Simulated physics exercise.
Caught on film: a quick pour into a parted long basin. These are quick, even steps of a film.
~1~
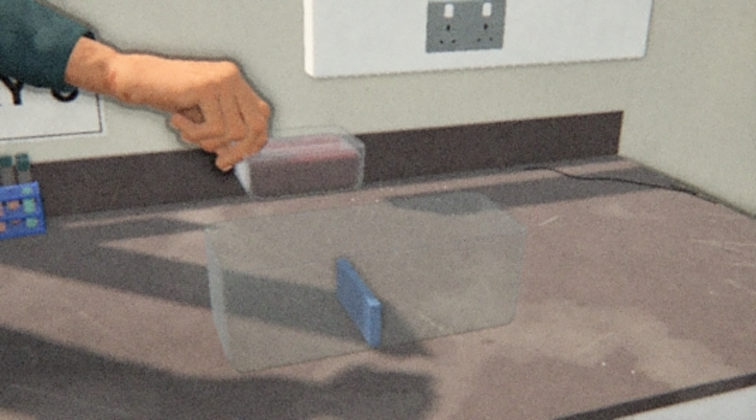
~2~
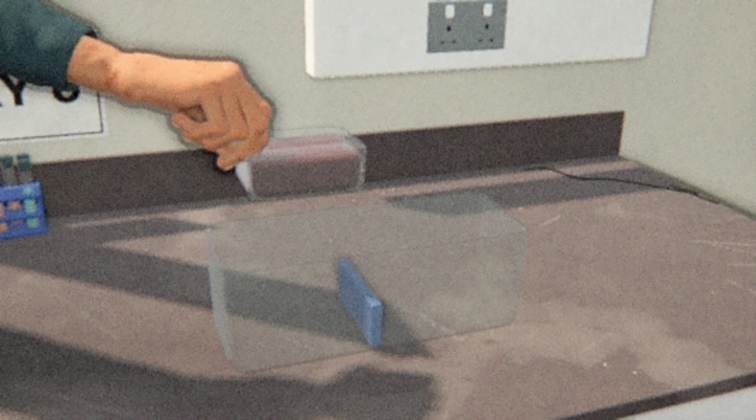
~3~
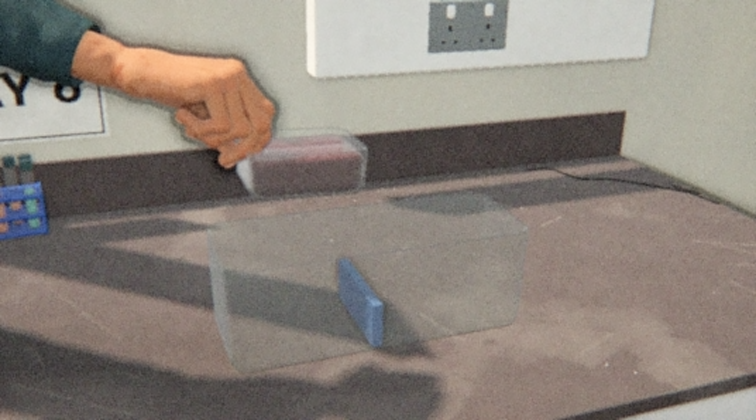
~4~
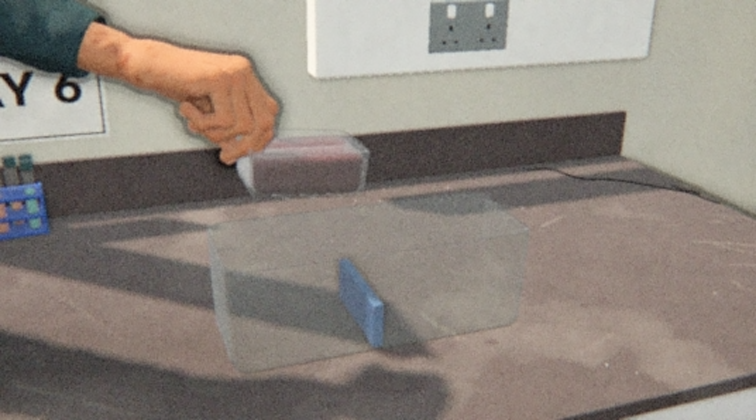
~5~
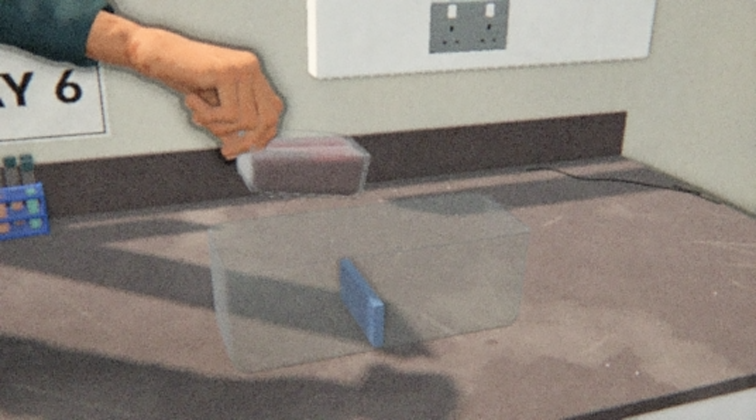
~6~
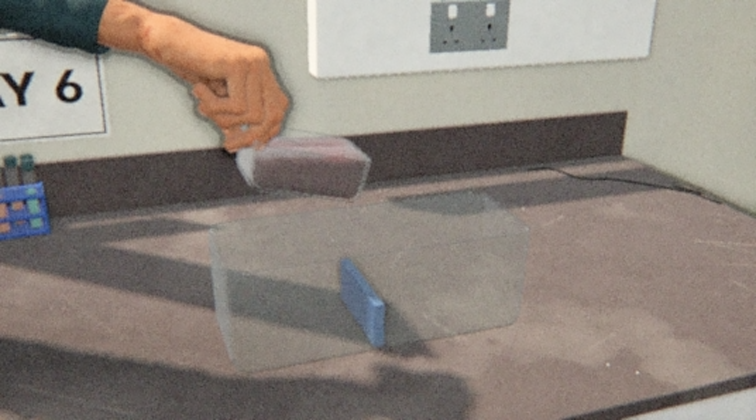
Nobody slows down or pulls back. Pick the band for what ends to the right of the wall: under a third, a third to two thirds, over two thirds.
It comes to over two thirds.
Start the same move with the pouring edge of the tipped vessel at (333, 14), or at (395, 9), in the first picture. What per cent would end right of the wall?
About 80 and 90 per cent.
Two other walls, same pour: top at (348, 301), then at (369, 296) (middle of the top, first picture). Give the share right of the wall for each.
The first gives 80 %, the second 75 %.
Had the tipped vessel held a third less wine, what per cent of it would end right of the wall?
Close to 75 per cent.
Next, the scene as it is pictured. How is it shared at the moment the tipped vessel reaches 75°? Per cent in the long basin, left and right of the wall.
The left part 0 per cent, the right part 45.
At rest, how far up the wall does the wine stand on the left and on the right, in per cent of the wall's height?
Left about 10, right about 30.
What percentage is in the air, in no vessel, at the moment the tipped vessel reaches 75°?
Some 35 per cent.
A moment on, the tilt is 75° and 23 per cent is still to pour, 0 is left of the wall and 44 right of it.
Next, the tilt is 104° and 3 per cent is still to pour, 10 is left of the wall and 85 right of it.
Then the tilt is 105° and 0 per cent is still to pour, 15 is left of the wall and 85 right of it.
Later the tilt is 105° and 0 per cent is still to pour, 15 is left of the wall and 85 right of it.
Finally, 15 per cent lies left of the wall, 85 right of it and 0 outside.
